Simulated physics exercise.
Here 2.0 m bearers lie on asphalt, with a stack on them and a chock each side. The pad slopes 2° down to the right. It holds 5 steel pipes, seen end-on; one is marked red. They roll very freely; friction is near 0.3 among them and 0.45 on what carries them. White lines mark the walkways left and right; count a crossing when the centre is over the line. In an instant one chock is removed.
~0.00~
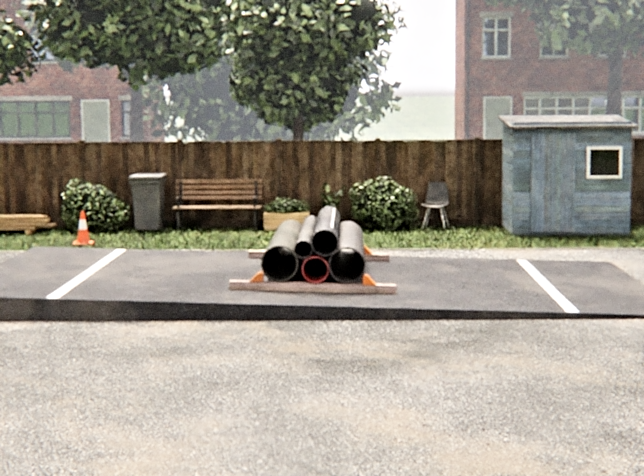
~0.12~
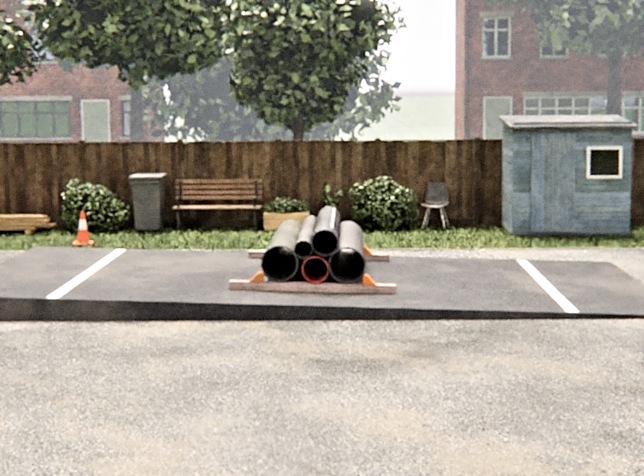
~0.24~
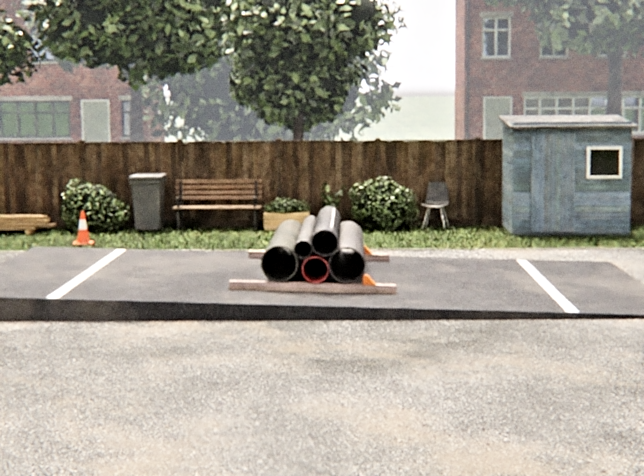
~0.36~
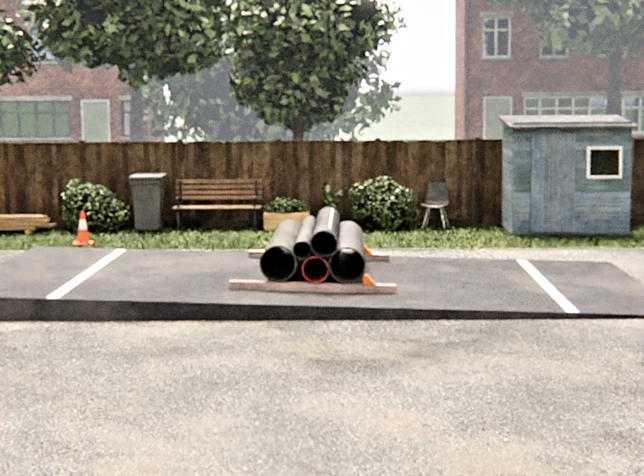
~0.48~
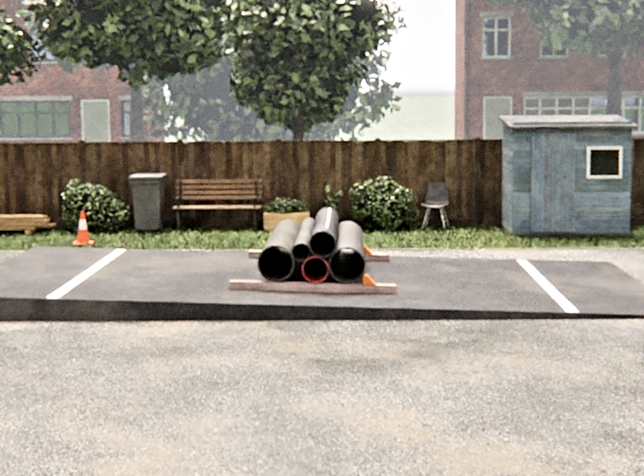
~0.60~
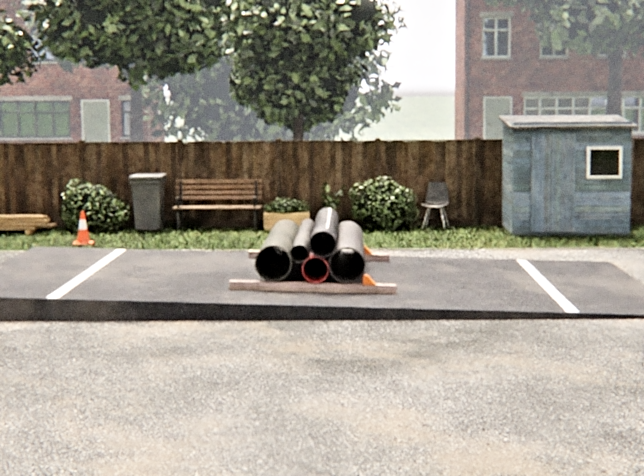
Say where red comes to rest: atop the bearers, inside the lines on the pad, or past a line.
The red one is left atop the bearers.
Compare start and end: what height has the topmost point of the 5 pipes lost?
Some 0 cm lower.
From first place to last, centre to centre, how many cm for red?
Red 0.
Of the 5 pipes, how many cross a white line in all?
0 of them.
Then, 0.9 s in, red is on the bearers, 95 cm from the bearers' right end; 0 of 5 have crossed.
In the end (4.3 s), red is on the bearers, 95 cm from the bearers' right end; 0 of 5 have crossed.
